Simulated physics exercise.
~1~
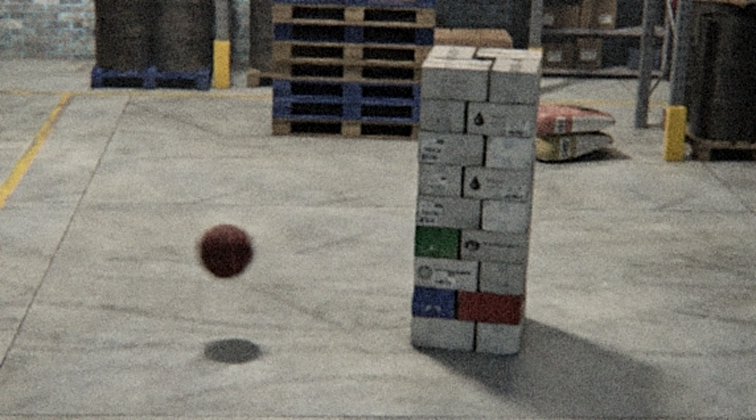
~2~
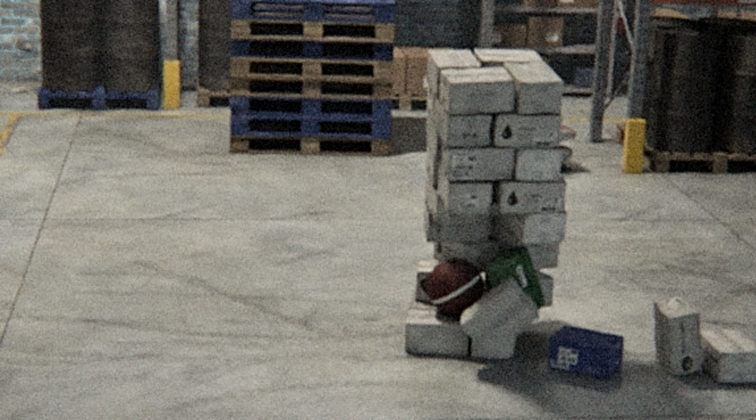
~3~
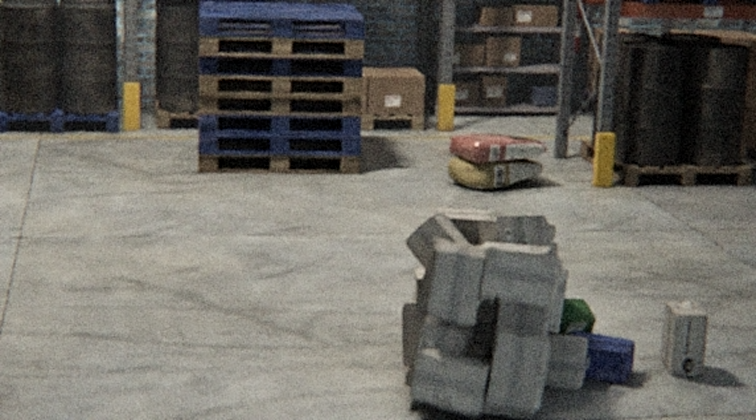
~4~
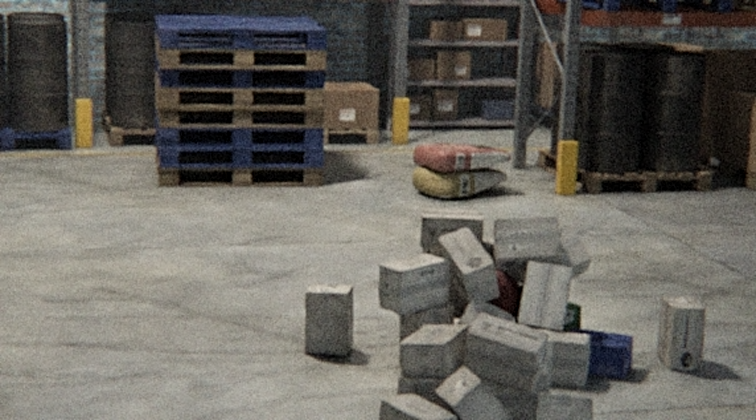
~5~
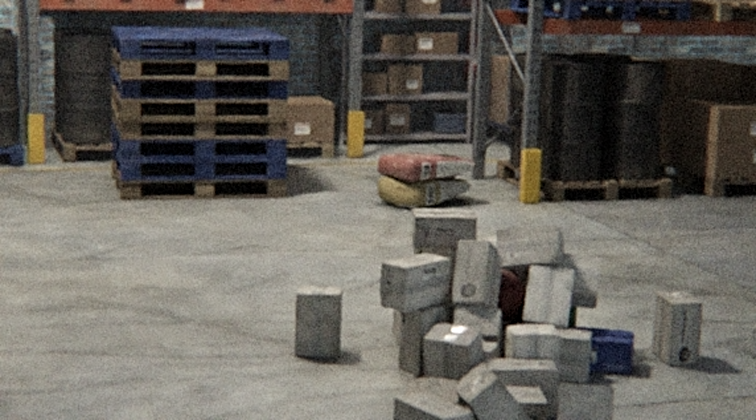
A tall stack of pale grey parcels, with a green, a blue and a red one low down, stands right of centre on a storeroom floor, seen from slightly above as the view drifts sideways. Pallets, drums and shelving stand behind, and a dark red ball is in the air at left. The ball flies right and smashes into the lower part, driving the blue and green parcels out to the right. The stack above sinks and breaks apart. Parcels tumble around it, settling in a low, jumbled heap with the ball partly buried and the blue parcel at its right.
